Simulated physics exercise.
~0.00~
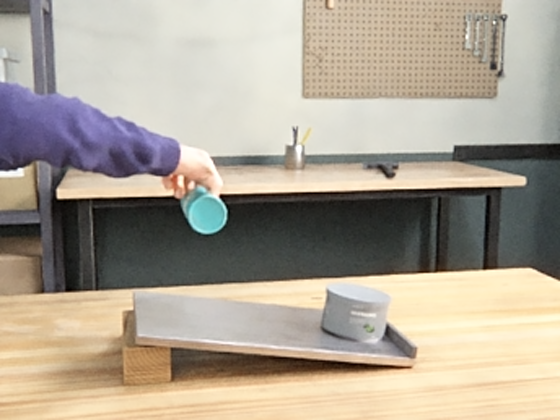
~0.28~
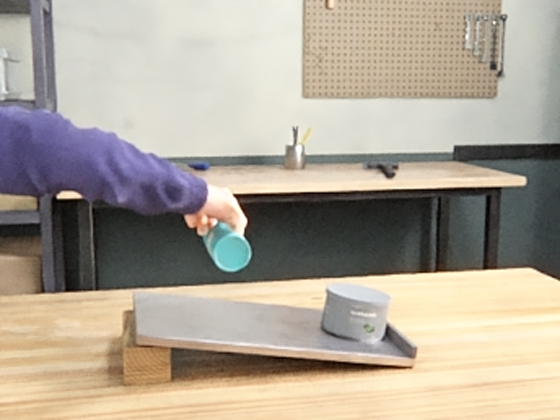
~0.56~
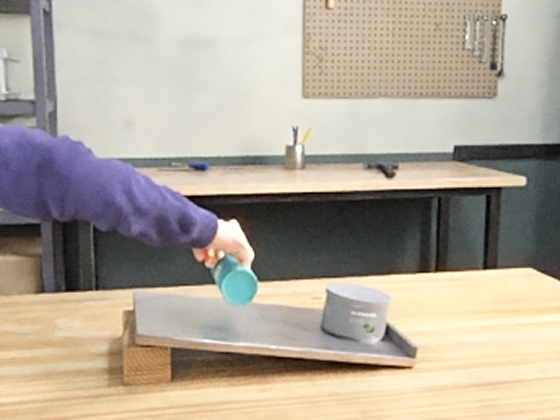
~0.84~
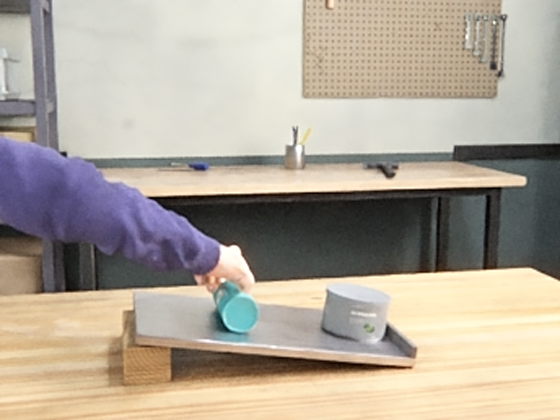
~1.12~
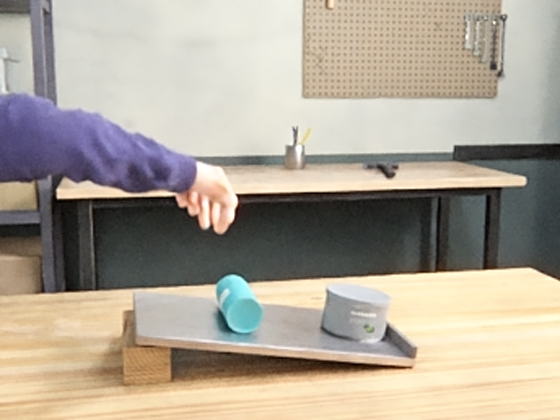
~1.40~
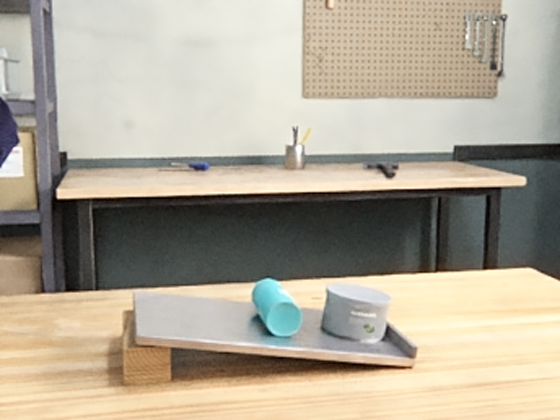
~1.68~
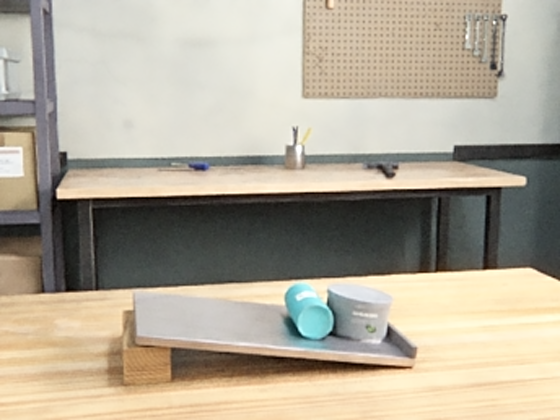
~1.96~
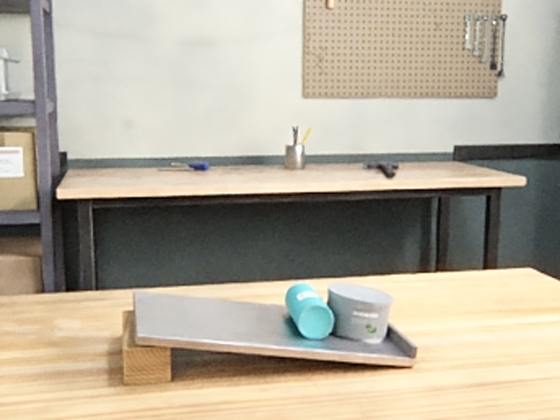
In the video, a hand lowers a turquoise jar on its side onto a sloping board propped on a block, then lets go and withdraws. The jar rolls down to the right and comes to rest against a grey tub, which stays in place.
